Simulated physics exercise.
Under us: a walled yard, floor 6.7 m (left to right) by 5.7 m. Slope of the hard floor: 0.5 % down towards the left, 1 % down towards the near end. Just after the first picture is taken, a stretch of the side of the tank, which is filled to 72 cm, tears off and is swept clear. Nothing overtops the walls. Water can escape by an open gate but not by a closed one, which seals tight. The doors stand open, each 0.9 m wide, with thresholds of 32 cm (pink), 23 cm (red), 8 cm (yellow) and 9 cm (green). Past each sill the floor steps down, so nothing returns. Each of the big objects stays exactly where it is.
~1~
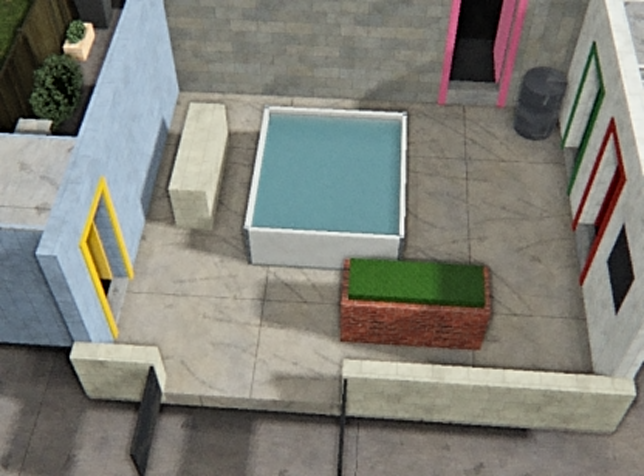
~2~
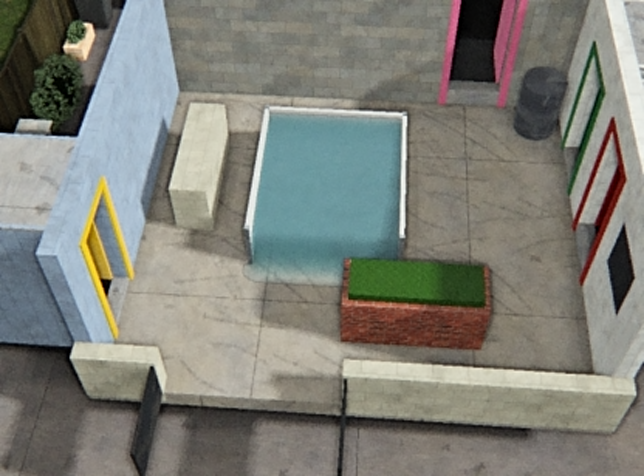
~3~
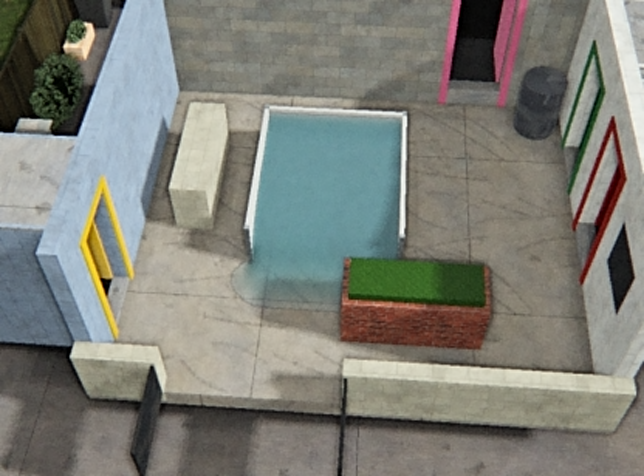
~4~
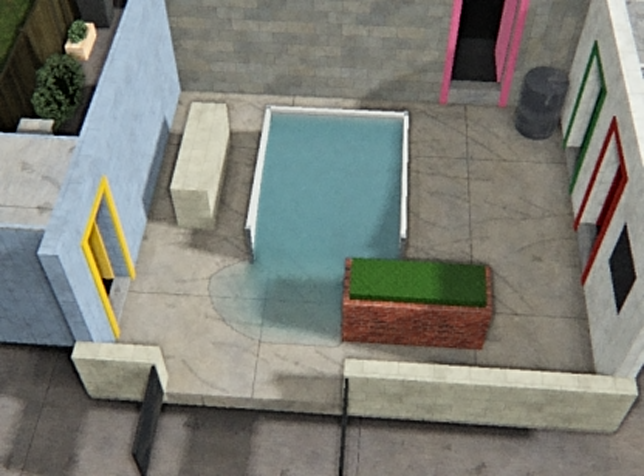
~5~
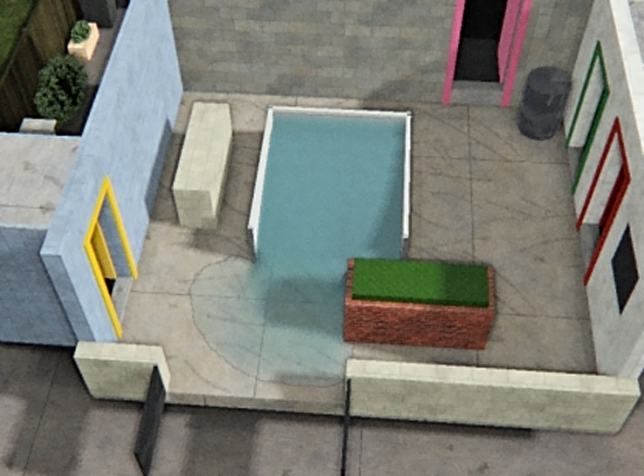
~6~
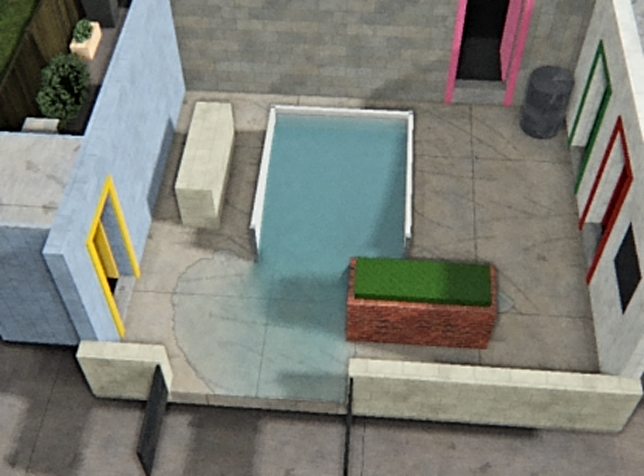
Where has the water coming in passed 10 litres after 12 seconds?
Outcome: At the pink door I expect the water to hold within the limit. At the red door I expect the water to hold within the limit. At the yellow door I expect the water to rise above the limit. At the green door I expect the water to hold within the limit.
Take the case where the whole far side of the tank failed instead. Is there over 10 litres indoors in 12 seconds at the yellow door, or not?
Then yellow exceeds it.
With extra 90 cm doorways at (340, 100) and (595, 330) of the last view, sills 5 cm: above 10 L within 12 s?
In turn: Short of it, beyond it.
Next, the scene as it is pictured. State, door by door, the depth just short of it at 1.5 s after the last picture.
Pink 0 cm, red 23 cm, yellow 7 cm, green 6 cm.
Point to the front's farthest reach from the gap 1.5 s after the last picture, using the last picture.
Somewhere about (561, 147).
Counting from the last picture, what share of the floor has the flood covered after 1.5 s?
I'd say around 40 % is wet.
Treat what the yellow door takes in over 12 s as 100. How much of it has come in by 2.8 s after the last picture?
It comes to about 40 per cent.
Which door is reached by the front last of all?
It's the pink door.
Then, 0.7 s after the last picture water covers 35 % of the floor and is deepest (51 cm) near (368, 288); pink door not reached, red door 10 cm at the sill, 0 L in, yellow door not reached, green door not reached.
Then, 1.5 s after the last picture water covers 40 % of the floor and is deepest (42 cm) near (113, 371); pink door not reached, red door 23 cm at the sill, 0 L in, yellow door 7 cm at the sill, 0 L in, green door 6 cm at the sill, 0 L in.
Then, 2.8 s after the last picture water covers 60 % of the floor and is deepest (22 cm) near (113, 371); pink door 2 cm at the sill, 0 L in, red door 14 cm at the sill, 1 L in, yellow door 14 cm at the sill, 17 L in, green door 7 cm at the sill, 0 L in.
Then, 6.3 s after the last picture water covers 95 % of the floor and is deepest (12 cm) near (356, 287); pink door 3 cm at the sill, 0 L in, red door 5 cm at the sill, 1 L in, yellow door 7 cm at the sill, 44 L in, green door 5 cm at the sill, 4 L in.
Then, 11.3 s after the last picture water covers 95 % of the floor and is deepest (8 cm) near (143, 255); pink door 2 cm at the sill, 0 L in, red door 3 cm at the sill, 1 L in, yellow door 4 cm at the sill, 44 L in, green door 2 cm at the sill, 4 L in.
